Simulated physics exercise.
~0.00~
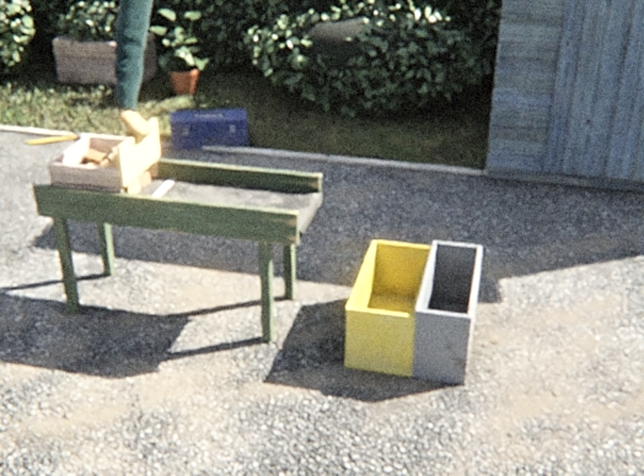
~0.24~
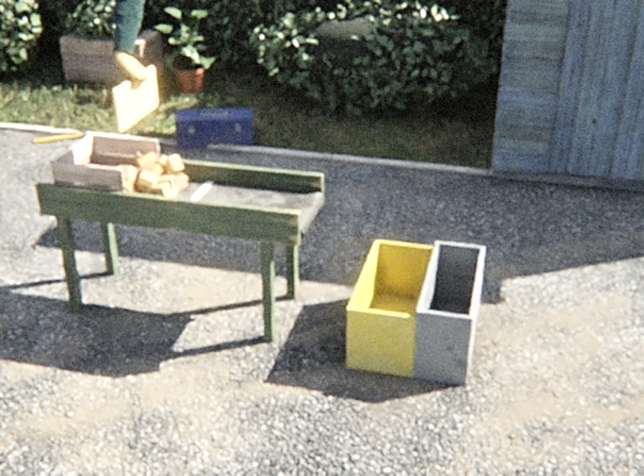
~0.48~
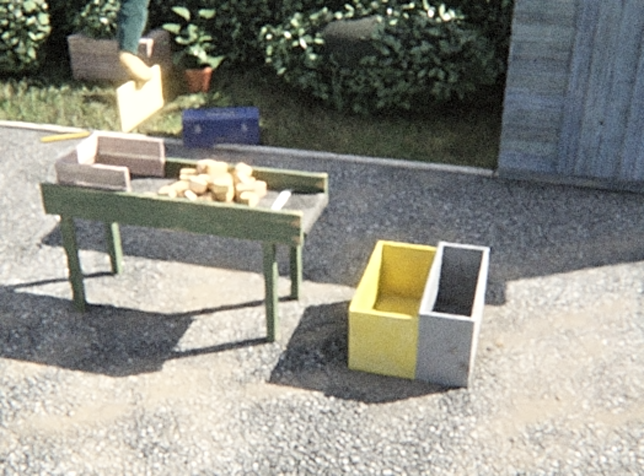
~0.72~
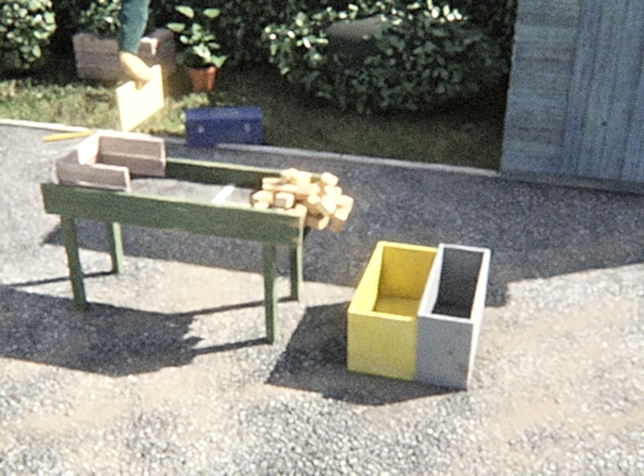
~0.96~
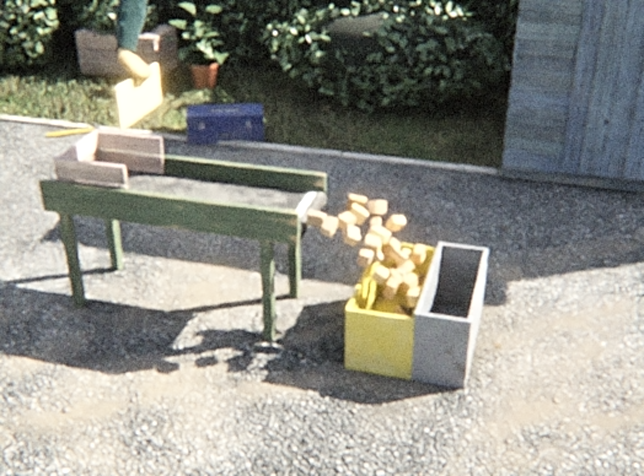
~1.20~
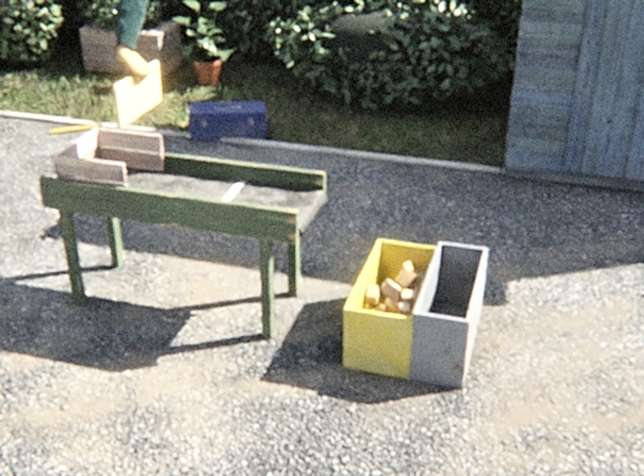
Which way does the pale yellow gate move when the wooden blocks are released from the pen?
The gate moves up, lifted clear of the belt by the gloved hand.
Wooden offcuts riding right along a green-sided belt after a gloved hand lifts the gate, spilling off the end into the yellow box.
